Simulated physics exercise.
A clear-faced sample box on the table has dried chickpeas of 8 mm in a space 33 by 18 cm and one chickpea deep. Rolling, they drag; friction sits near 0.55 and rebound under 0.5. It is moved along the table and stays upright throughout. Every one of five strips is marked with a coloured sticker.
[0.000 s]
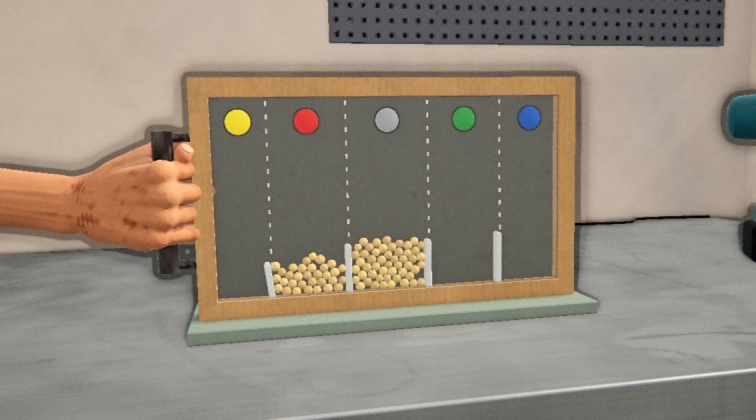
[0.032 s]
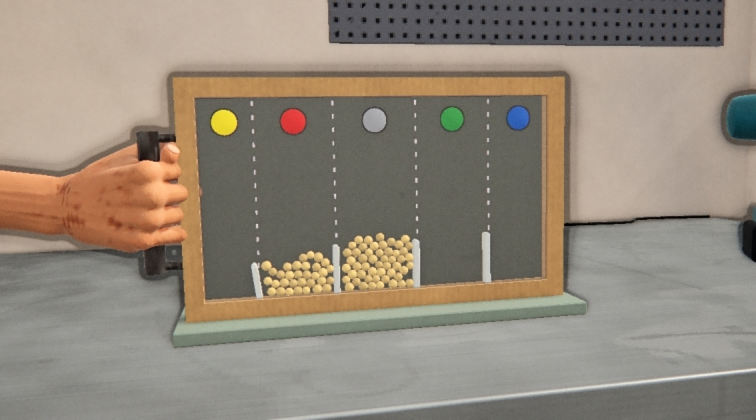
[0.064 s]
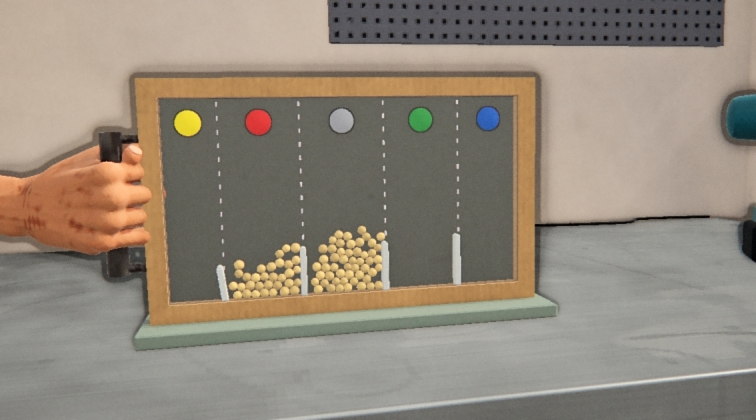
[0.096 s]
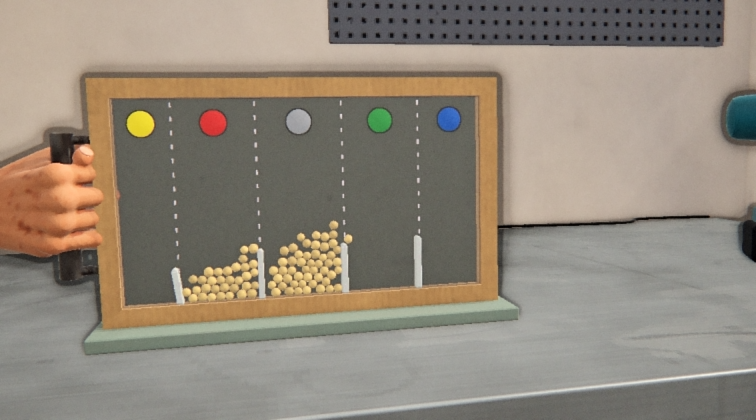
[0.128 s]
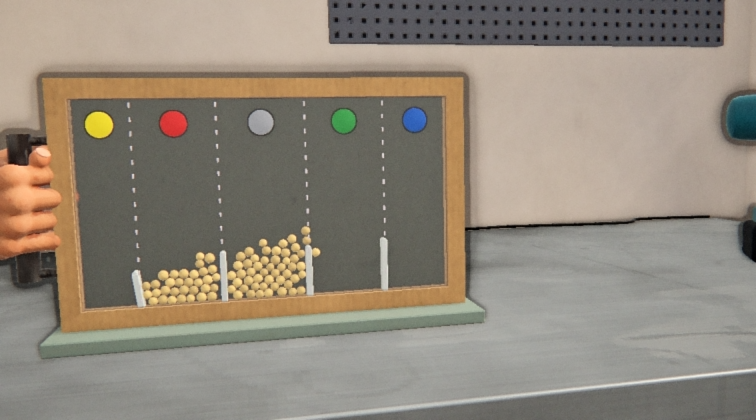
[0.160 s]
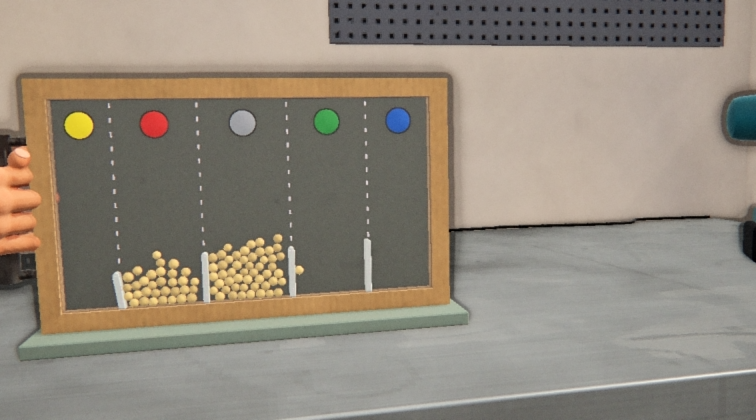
To begin with, a hand grips the handle of a wood-framed, clear-faced box, small round beige balls heaped below its red and grey dots. The hand drags the box left across the grey table, and the balls shift into uneven slopes. Finally, one ball sits past the divider, below the green dot.
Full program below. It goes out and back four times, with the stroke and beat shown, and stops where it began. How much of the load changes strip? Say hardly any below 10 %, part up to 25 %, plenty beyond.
A large share.
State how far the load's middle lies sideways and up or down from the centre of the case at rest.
The middle sits around 3 cm left of it and 8 cm below it.
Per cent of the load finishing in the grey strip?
Some 30 percent.
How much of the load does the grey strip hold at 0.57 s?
It works out at about 40 percent.
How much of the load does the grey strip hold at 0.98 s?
It works out at roughly 30 %.
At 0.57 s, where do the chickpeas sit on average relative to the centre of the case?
Left by about 6 cm and below by about 7 cm.
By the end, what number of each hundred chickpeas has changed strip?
Roughly 50 in a hundred.
After 0.57 s, it is 8 cm to the left; red 35 %, green 5 %, yellow 15 %, grey 40 %; 30 % have changed strip.
After 0.98 s, it is at its start; red 30 %, blue 5 %, green 10 %, yellow 25 %, grey 30 %; 45 % have changed strip.
After 1.33 s, it is at its start; red 35 %, blue 5 %, green 10 %, yellow 25 %, grey 30 %; 50 % have changed strip.
At rest by 2.0 s, it is at its start; red 35 %, blue 5 %, green 10 %, yellow 20 %, grey 30 %; 50 % have changed strip.
